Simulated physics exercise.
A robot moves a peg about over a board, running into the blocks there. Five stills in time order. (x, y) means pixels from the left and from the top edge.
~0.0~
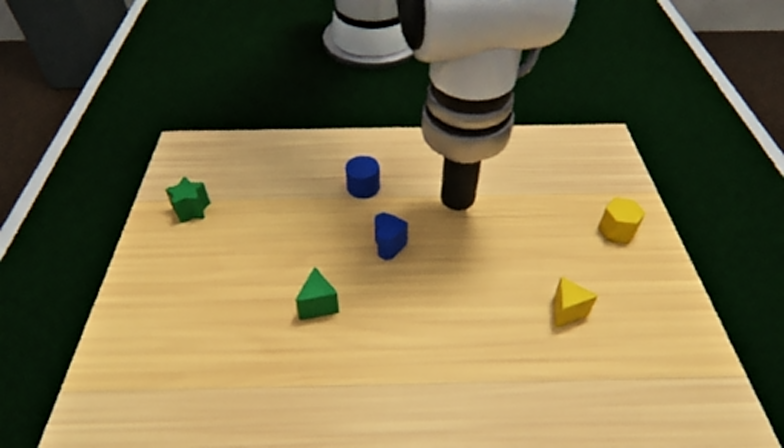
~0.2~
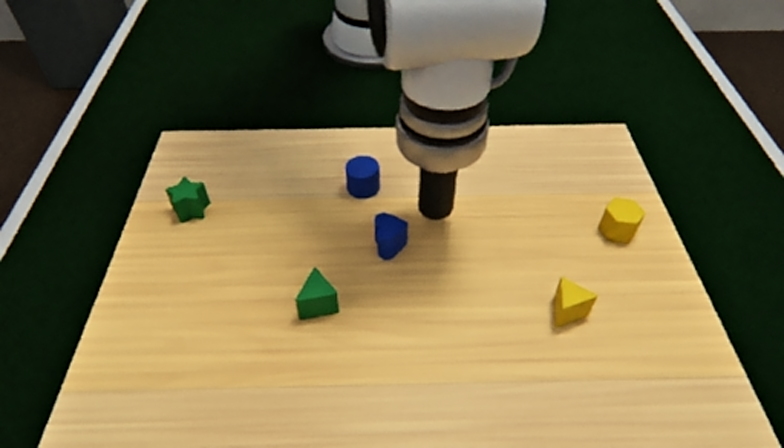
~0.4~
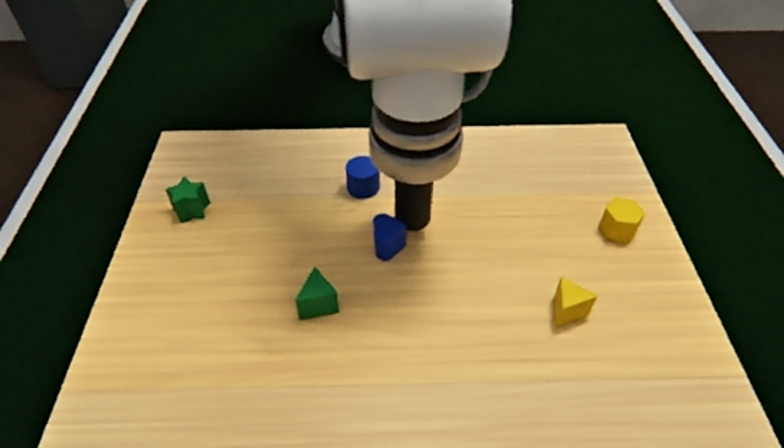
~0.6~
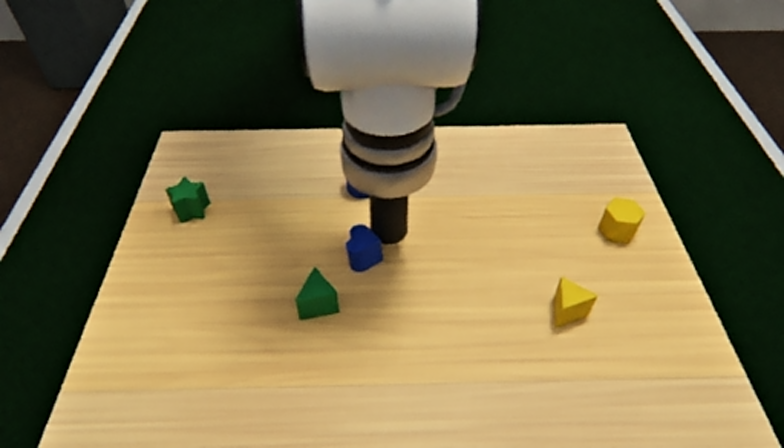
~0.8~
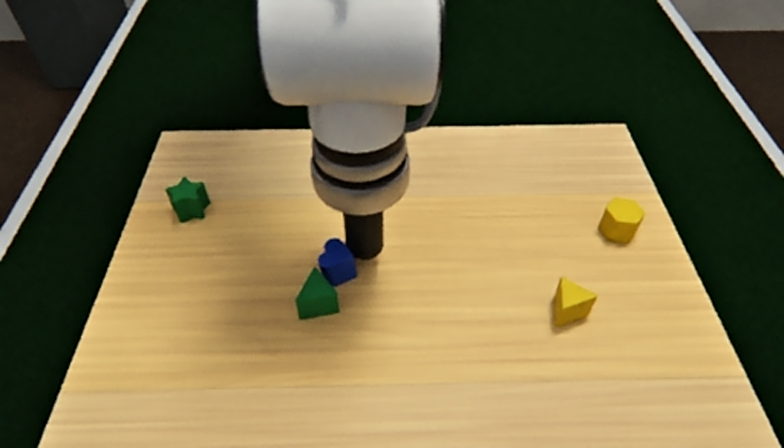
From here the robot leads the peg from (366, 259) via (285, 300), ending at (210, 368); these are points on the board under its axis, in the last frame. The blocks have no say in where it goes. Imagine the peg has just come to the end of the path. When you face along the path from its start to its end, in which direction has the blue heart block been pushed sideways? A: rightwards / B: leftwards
I'll go with A - rightwards.
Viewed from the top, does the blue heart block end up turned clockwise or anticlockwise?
Clockwise from above.
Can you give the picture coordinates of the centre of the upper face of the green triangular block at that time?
The middle of the upper face of the green triangular block will lie at about (294, 306) in the picture.
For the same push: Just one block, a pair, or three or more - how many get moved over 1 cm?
Two blocks move more than 1 cm.
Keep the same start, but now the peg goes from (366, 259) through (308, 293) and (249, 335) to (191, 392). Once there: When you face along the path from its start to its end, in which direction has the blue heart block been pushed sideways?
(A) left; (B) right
The answer is B.
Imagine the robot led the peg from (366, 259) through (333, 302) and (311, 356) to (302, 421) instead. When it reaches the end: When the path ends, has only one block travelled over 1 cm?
My answer is no.
On the path given first. One third of the way, peg (309, 272); green triangular block (299, 295), turned 75° anticlockwise; blue heart block (275, 278).
Two thirds of the way, peg (254, 309); green triangular block (294, 306), turned 100° anticlockwise; blue heart block (215, 314), turned 20° clockwise.
At the end, peg (205, 357); green triangular block (294, 306), turned 100° anticlockwise; blue heart block (166, 341), turned 55° clockwise.
